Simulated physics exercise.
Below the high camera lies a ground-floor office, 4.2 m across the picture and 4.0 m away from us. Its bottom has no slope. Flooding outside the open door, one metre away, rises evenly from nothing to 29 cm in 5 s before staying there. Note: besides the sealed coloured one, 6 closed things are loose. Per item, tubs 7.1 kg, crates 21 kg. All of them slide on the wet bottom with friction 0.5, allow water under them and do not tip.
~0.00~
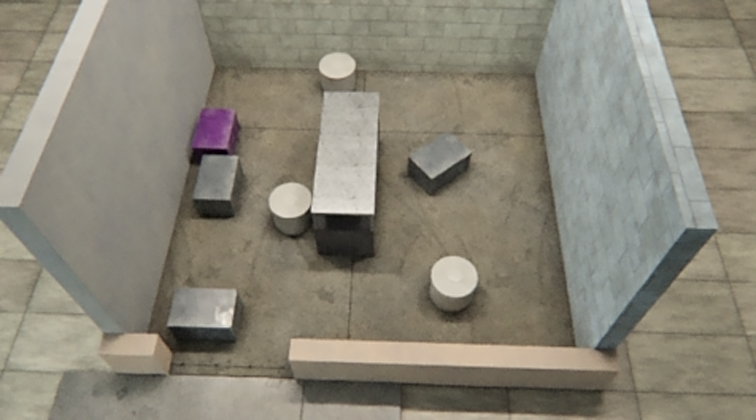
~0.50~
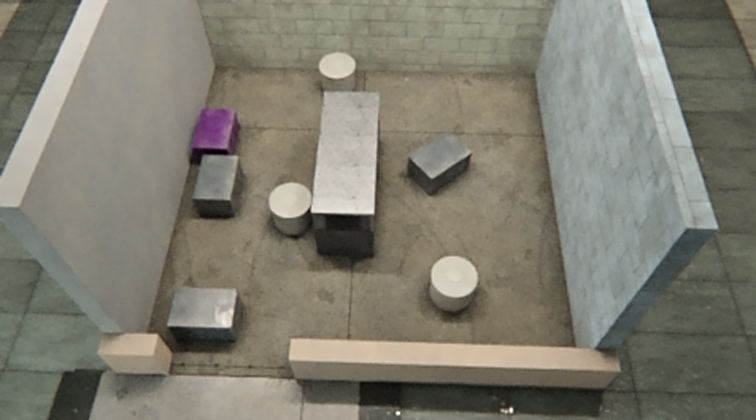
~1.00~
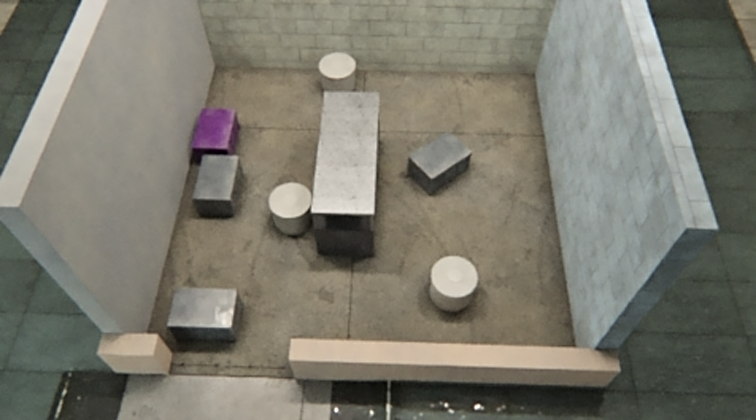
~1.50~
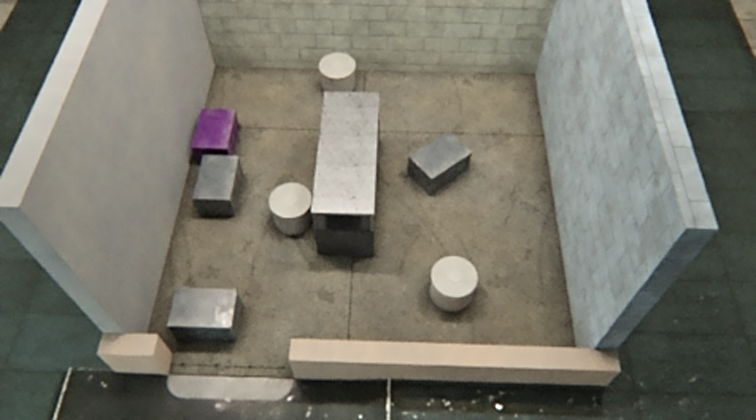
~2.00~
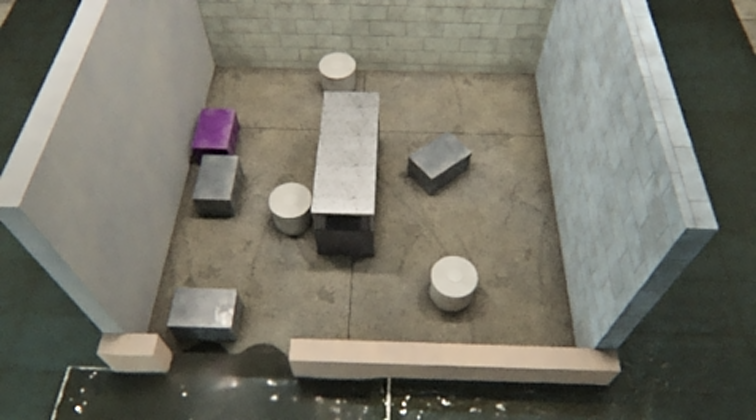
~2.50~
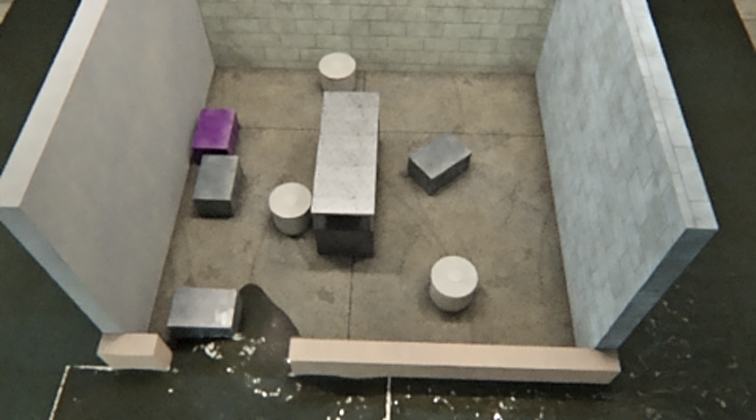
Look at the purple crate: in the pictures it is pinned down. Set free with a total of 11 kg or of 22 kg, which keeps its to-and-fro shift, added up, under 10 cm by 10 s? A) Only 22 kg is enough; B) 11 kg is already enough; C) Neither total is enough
Neither total is enough.
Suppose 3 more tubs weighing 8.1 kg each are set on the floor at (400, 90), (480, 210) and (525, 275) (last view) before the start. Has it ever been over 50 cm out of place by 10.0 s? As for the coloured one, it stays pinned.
In that order: Beyond it, within it, within it.
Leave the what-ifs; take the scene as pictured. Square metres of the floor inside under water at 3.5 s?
Roughly 2.5 m2.
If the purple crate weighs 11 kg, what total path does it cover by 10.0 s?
I'd say roughly 250 centimetres in all.
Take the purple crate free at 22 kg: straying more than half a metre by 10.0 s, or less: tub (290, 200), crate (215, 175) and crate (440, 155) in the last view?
Exceeded, Exceeded, Not exceeded, in that order.
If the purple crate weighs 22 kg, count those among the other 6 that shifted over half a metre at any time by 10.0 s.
I count 5 of them.
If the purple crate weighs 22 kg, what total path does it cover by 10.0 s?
Total path: Around 400 cm.
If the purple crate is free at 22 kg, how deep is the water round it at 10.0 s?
About 12 cm.
After 3.5 s the purple crate would be 0 cm from its start with 11 kg and 0 cm from its start with 22 kg; 0 cm of water round it then.
After 4.5 s the purple crate would be 0 cm from its start with 11 kg and 0 cm from its start with 22 kg; 0 cm of water round it then.
After 7.0 s the purple crate would be 100 cm from its start with 11 kg and 80 cm from its start with 22 kg; 16 cm of water round it then.
After 10.0 s the purple crate would be 171 cm from its start with 11 kg and 316 cm from its start with 22 kg; 12 cm of water round it then.
